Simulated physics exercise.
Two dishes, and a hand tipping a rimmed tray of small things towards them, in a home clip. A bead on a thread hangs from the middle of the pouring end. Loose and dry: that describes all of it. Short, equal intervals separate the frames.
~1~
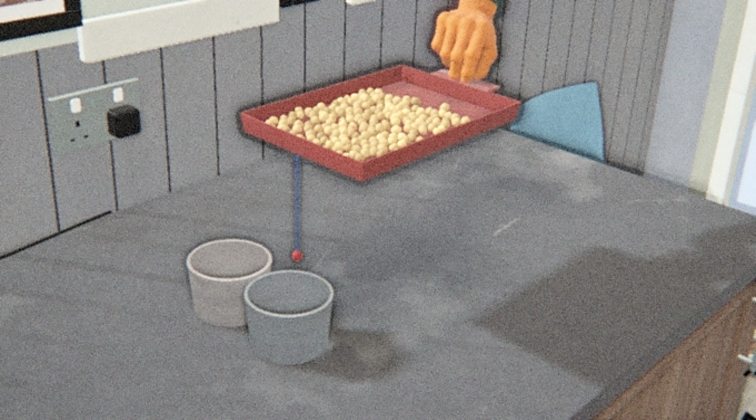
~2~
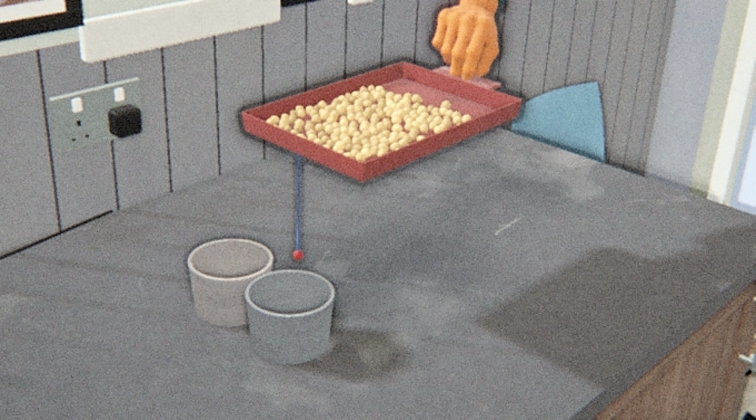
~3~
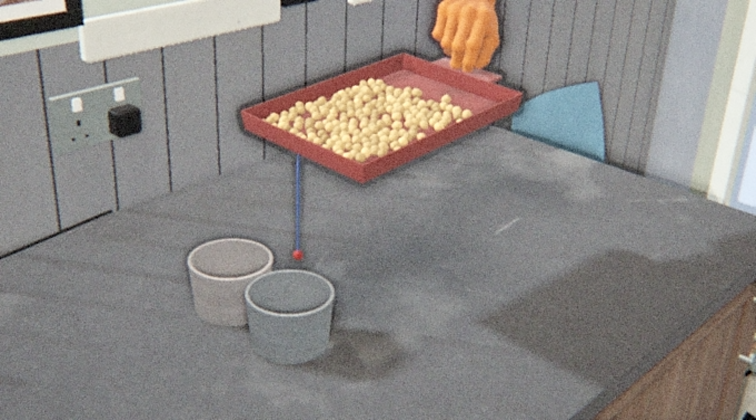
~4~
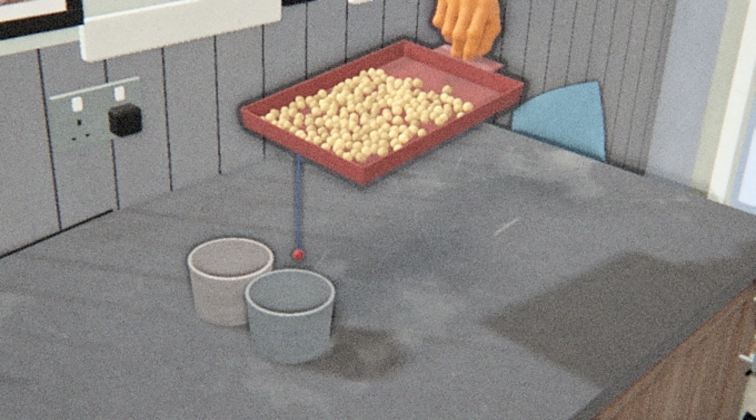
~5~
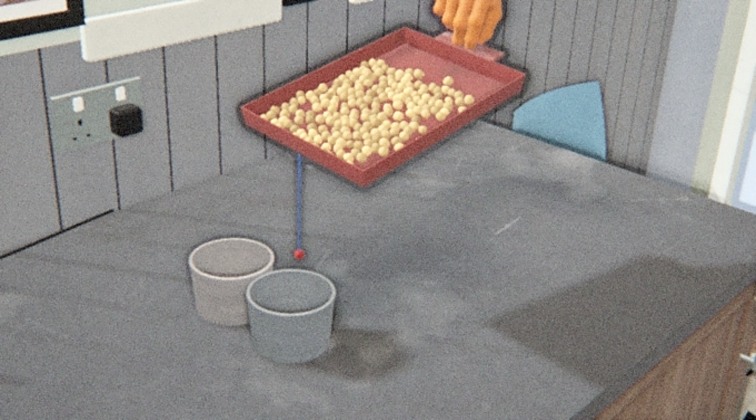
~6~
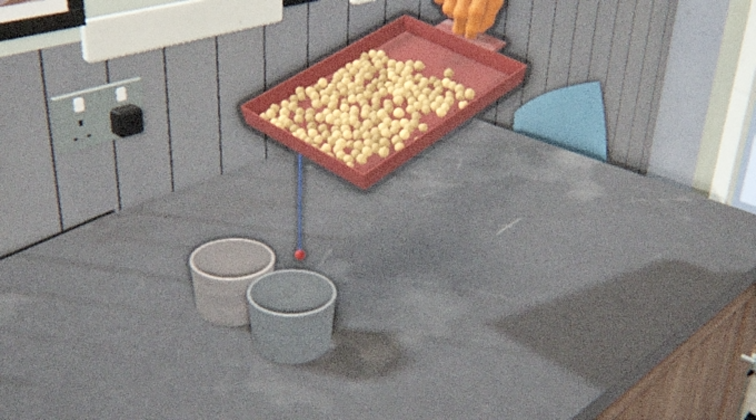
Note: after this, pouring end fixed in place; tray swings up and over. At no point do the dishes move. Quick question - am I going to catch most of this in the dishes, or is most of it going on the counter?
You'll catch only a minority of it; most goes on the counter.
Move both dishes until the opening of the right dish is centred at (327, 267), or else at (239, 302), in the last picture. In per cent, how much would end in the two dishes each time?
In the first position around 0 percent, in the second around 10 percent.
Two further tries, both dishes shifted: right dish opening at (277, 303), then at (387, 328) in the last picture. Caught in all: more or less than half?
The first try: Less than half. The second: The larger part.
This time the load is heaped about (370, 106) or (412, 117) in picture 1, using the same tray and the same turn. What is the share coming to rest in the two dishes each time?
First some 30, then 20 per cent.
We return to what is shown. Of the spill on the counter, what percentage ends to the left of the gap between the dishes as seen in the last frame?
Near 10 in a hundred.
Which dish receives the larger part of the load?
Winning side: Right of the pair.
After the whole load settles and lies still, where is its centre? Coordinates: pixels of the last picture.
I'd mark it at roughly (326, 357).
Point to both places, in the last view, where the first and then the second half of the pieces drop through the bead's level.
It passes near (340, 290) first and then near (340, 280).
Just after the last frame, tray tipped steeply; almost all on the tray; just a few in the air.
A moment on, tray tipped past a quarter turn; roughly two thirds on the tray; just a few in the right dish; just a few outside both; roughly a quarter in the air.
Further on, tray tipped past a quarter turn; roughly a third in the right dish; roughly two thirds outside both.
When it is over, tray tipped past a quarter turn; roughly a third in the right dish; not one in the left dish; roughly two thirds outside both.
